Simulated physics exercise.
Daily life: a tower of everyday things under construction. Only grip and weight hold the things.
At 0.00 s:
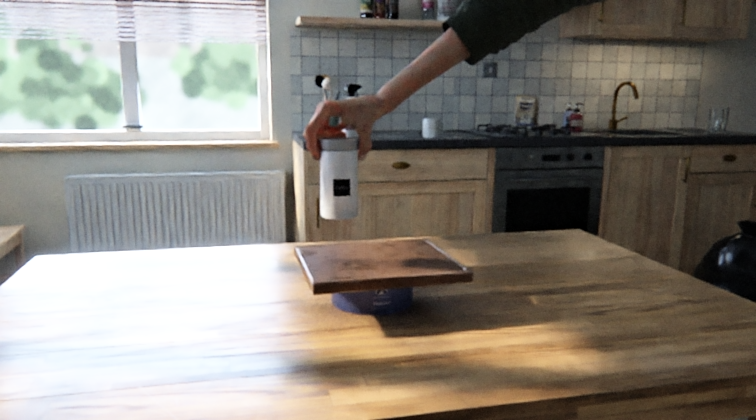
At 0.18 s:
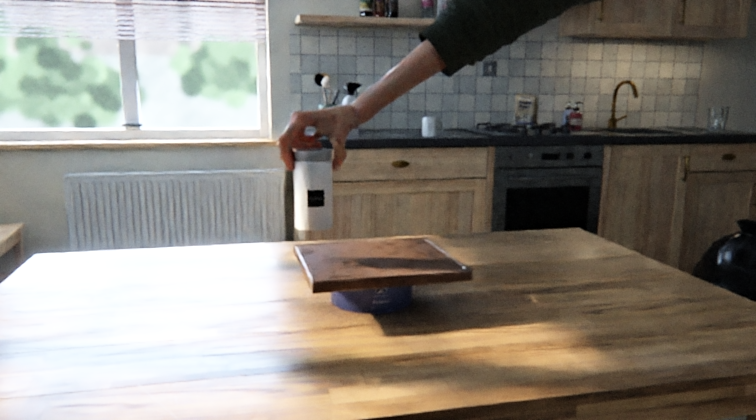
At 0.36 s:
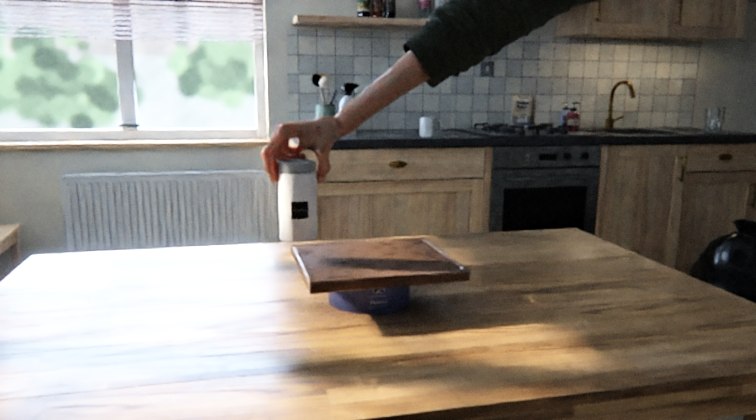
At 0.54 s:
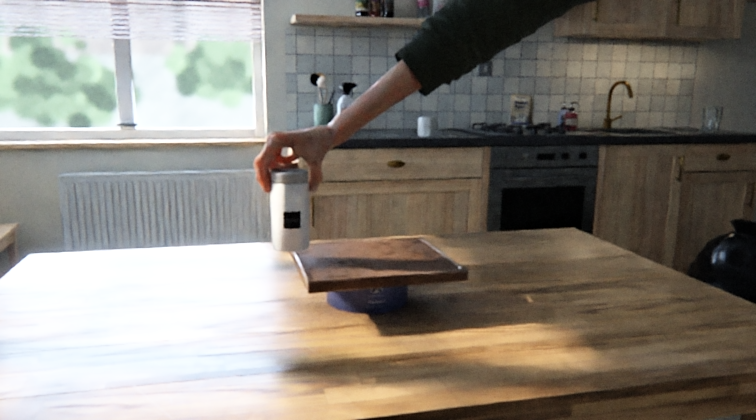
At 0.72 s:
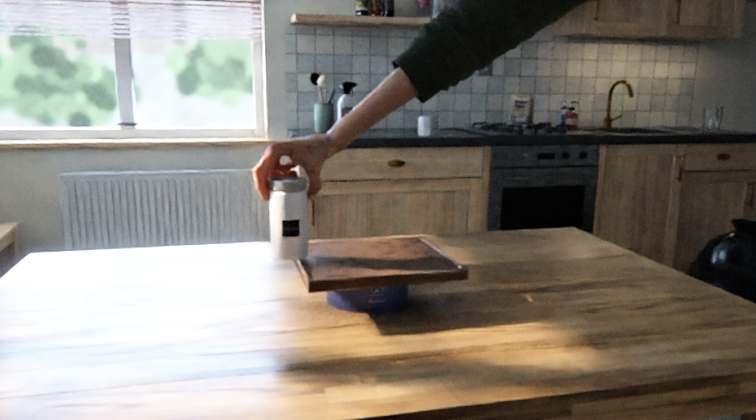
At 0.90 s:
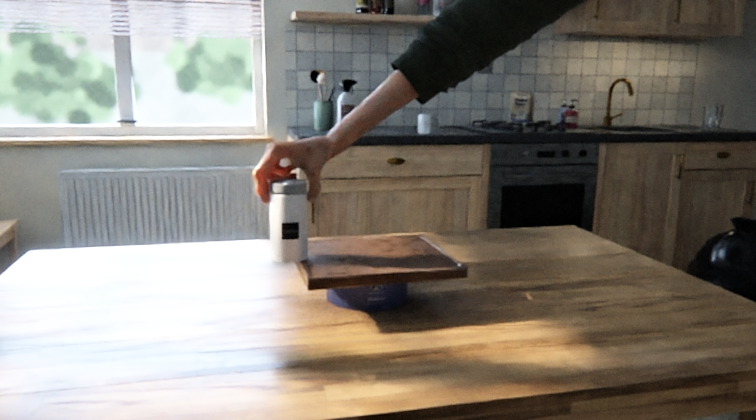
A hand lowers a white jar down and left to the wooden board's left edge.
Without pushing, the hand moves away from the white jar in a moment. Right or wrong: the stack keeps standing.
Wrong, it comes down.
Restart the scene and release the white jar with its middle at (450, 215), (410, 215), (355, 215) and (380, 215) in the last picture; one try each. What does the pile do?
Attempt one, the pile falls over; attempt two, it survives; attempt three, it survives; attempt four, it survives.
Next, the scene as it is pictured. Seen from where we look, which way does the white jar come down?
Toward the left-hand side.
After 1.20 s, white jar tipped 30° from how it was near (270, 230).
After 1.30 s, white jar now fallen.
After 1.50 s, things are still on the move.
After 2.80 s, nothing new.
At rest (4.0 s), fallen, white jar; the other 2 in place. Seen from the same camera at the end, white jar near (232, 290). The pile loses its balance.
